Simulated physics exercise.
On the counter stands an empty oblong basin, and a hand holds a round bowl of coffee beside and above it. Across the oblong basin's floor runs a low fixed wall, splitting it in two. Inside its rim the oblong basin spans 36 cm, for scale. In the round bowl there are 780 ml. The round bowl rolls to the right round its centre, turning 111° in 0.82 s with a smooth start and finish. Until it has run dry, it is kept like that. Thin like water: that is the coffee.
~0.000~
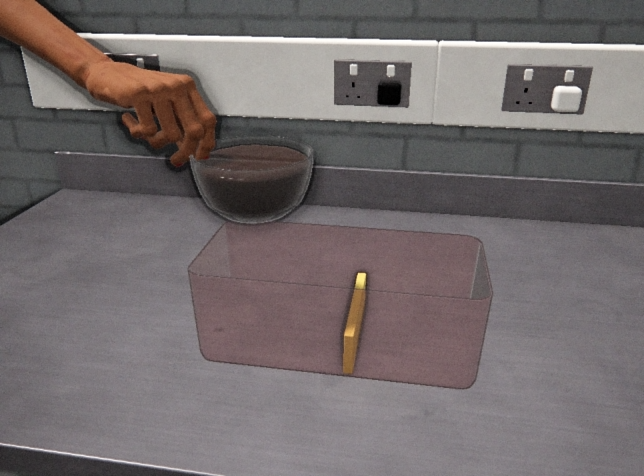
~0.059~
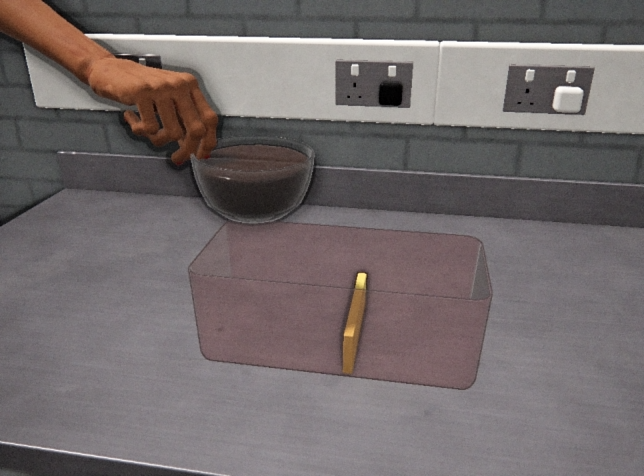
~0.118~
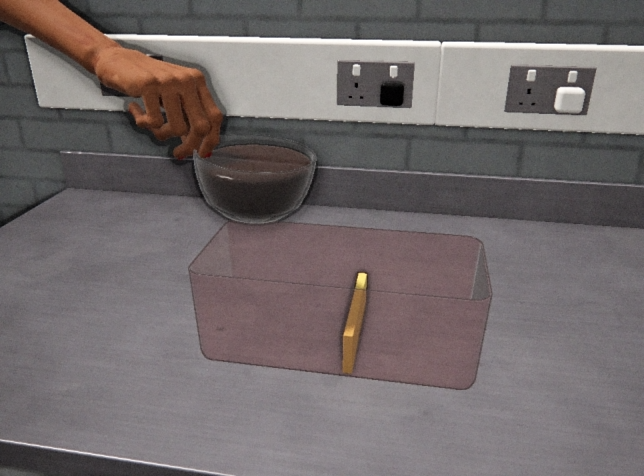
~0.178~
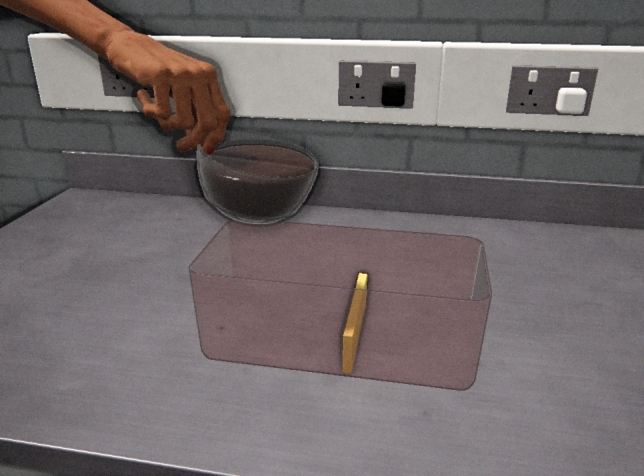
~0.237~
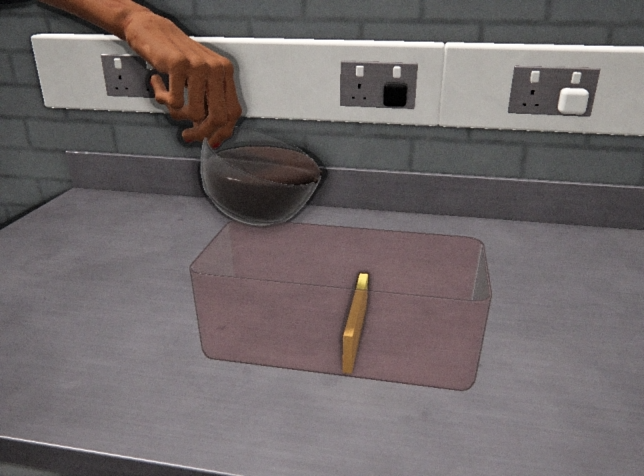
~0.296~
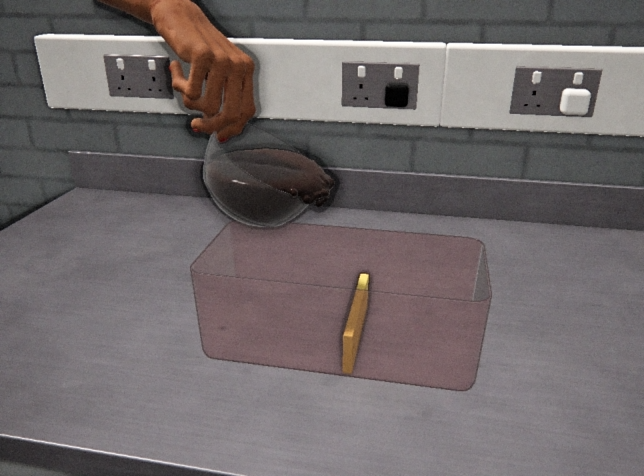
On a grey counter, behind and to the left of a clear oblong basin with an upright divider, a hand gradually tilted a round glass bowl of dark liquid to the right.
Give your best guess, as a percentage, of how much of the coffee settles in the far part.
I would say 38 per cent of it settles there.
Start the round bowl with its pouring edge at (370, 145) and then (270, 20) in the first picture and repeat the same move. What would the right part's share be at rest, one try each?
Some 90 and 35 per cent, in that order.
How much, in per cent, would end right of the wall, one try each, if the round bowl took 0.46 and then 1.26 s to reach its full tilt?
I'd expect close to 15 per cent and then close to 50 per cent.
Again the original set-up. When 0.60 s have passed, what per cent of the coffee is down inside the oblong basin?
The basin holds roughly 62 in a hundred parts at that moment.
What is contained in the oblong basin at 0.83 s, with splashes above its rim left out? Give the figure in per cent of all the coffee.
My estimate is about 98 percent.
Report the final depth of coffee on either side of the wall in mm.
Around 16 mm deep on the left, around 12 mm deep on the right.
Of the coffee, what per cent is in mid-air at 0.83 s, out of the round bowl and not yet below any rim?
Roughly 1 per cent.
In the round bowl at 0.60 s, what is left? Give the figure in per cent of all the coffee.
Around 18 percent.
Then, 0.60 s in, the tilt is 93° and 19 per cent is still to pour, 28 is left of the wall and 33 right of it.
Then, 0.83 s in, the tilt is 111° and 0 per cent is still to pour, 60 is left of the wall and 38 right of it.
Then, 1.06 s in, the tilt is 111° and 0 per cent is still to pour, 60 is left of the wall and 38 right of it.
Then, 1.32 s in, the tilt is 111° and 0 per cent is still to pour, 61 is left of the wall and 38 right of it.
Finally, 61 per cent lies left of the wall, 38 right of it and 2 outside.
